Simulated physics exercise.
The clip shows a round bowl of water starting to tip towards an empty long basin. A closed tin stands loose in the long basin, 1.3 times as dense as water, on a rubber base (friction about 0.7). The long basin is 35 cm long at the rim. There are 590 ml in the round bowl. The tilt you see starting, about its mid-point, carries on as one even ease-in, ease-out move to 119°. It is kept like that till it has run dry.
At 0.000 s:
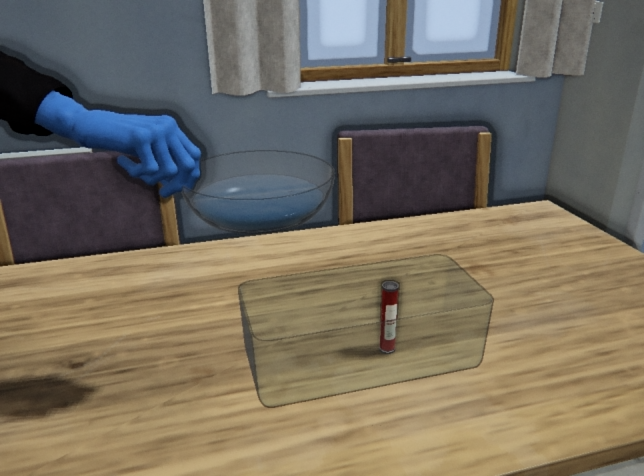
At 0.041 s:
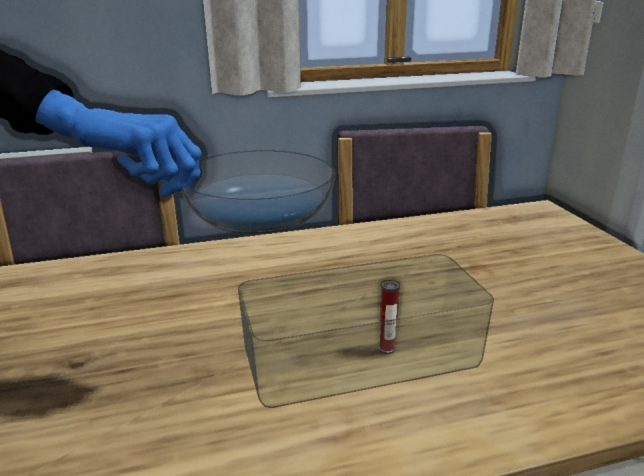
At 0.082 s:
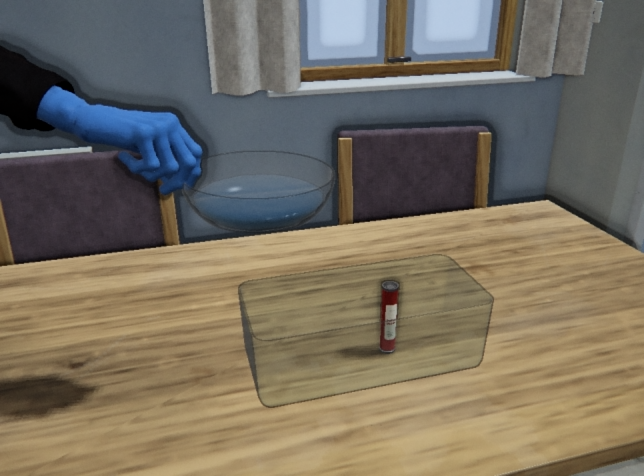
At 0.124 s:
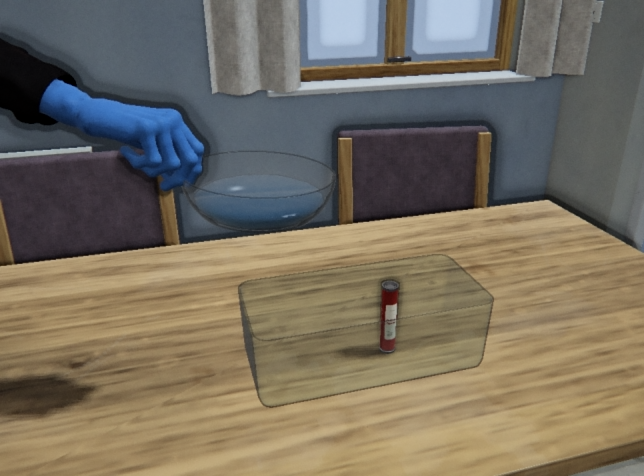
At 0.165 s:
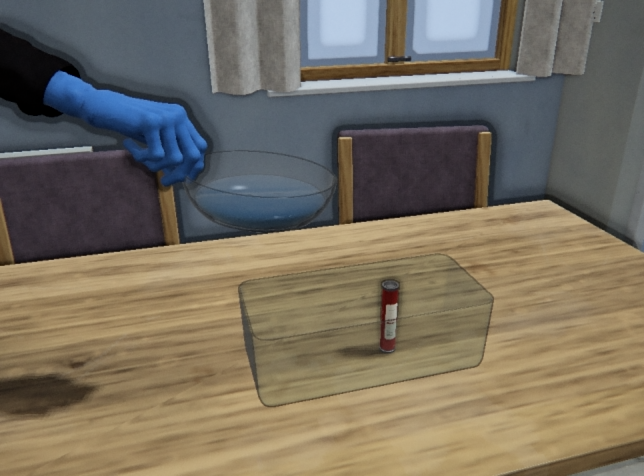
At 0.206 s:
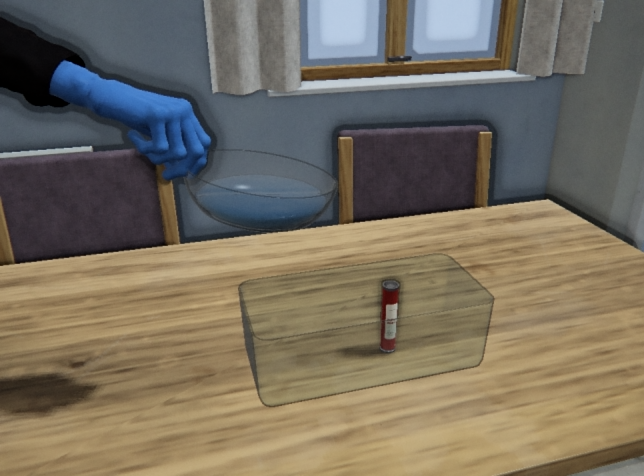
A blue-gloved hand in a black sleeve holds a clear round bowl of water by its left rim at the upper left of a dining room, seen from slightly above. Below it, on a pale wooden table, a small red tin stands inside a clear, yellowish long basin, with purple chairs and a curtained window behind. The hand lifts slightly and the bowl slowly leans rightward, while the camera stays still.
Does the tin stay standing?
It remains upright.
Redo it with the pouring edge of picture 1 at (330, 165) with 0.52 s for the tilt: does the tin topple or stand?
Then it topples.
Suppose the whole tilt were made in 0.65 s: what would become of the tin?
Then it goes over.
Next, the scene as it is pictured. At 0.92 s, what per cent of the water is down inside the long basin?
About 98 per cent.
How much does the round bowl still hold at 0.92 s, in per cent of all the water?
Near 0 in a hundred.
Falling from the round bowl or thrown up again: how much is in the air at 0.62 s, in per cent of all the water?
Near 54 in a hundred.
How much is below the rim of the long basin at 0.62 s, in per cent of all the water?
About 22 per cent.
By 0.62 s the tilt is 73° and 24 per cent is still to pour; the tin stands where it began.
By 0.92 s the tilt is 113° and 0 per cent is still to pour; the tin stands where it began.
By 1.23 s the tilt is 119° and 0 per cent is still to pour; the tin stands where it began.
By 1.57 s the tilt is 119° and 0 per cent is still to pour; the tin stands where it began.
At rest the tin stands where it began.
